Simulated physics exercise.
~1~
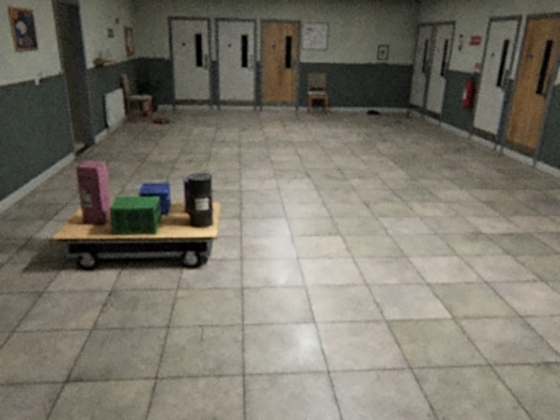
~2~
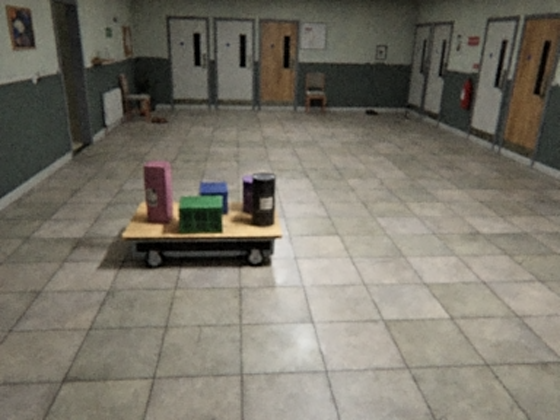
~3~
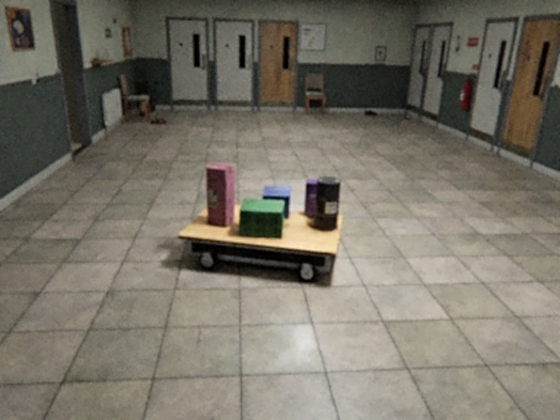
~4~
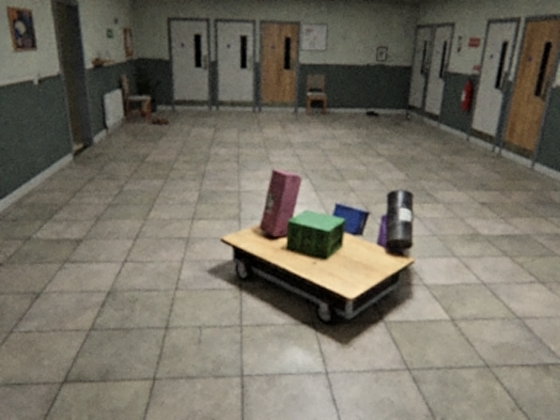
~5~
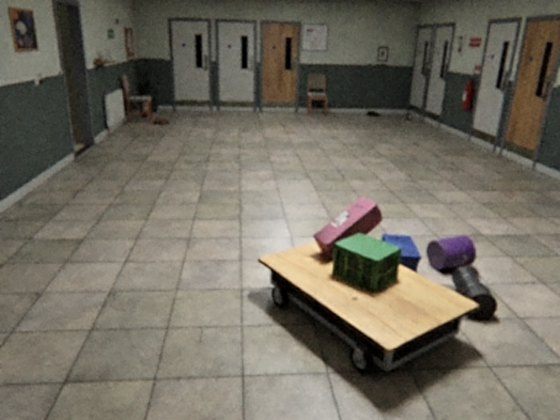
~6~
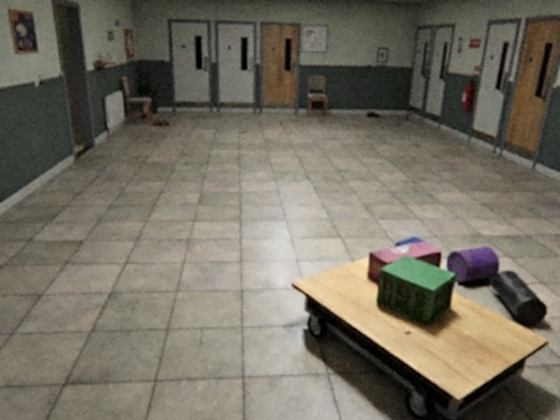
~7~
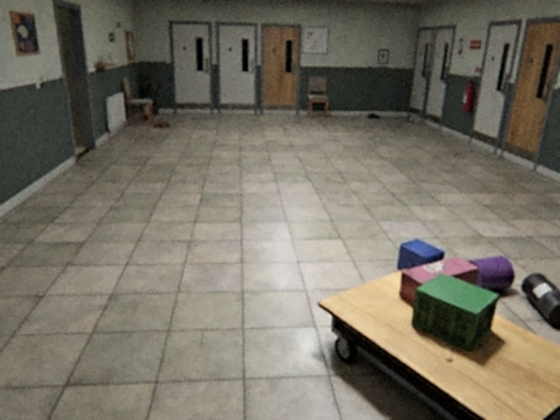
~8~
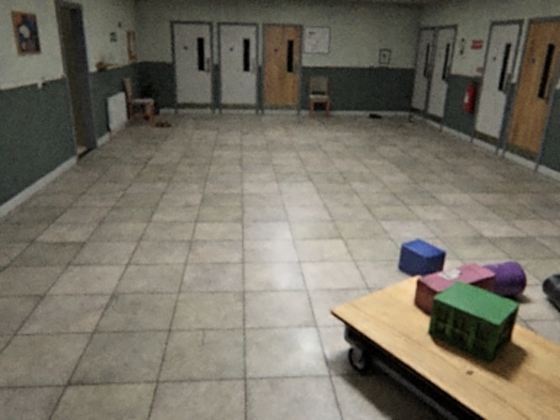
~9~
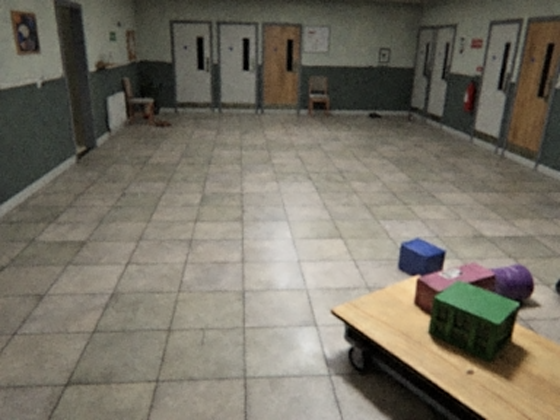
In this clip, a flat wooden-topped cart rolls rightward across a tiled hall, then turns toward the camera as its pink box topples and the black canister, purple pail and blue tote fall off. It stops at lower right, with the green crate and pink box still aboard.
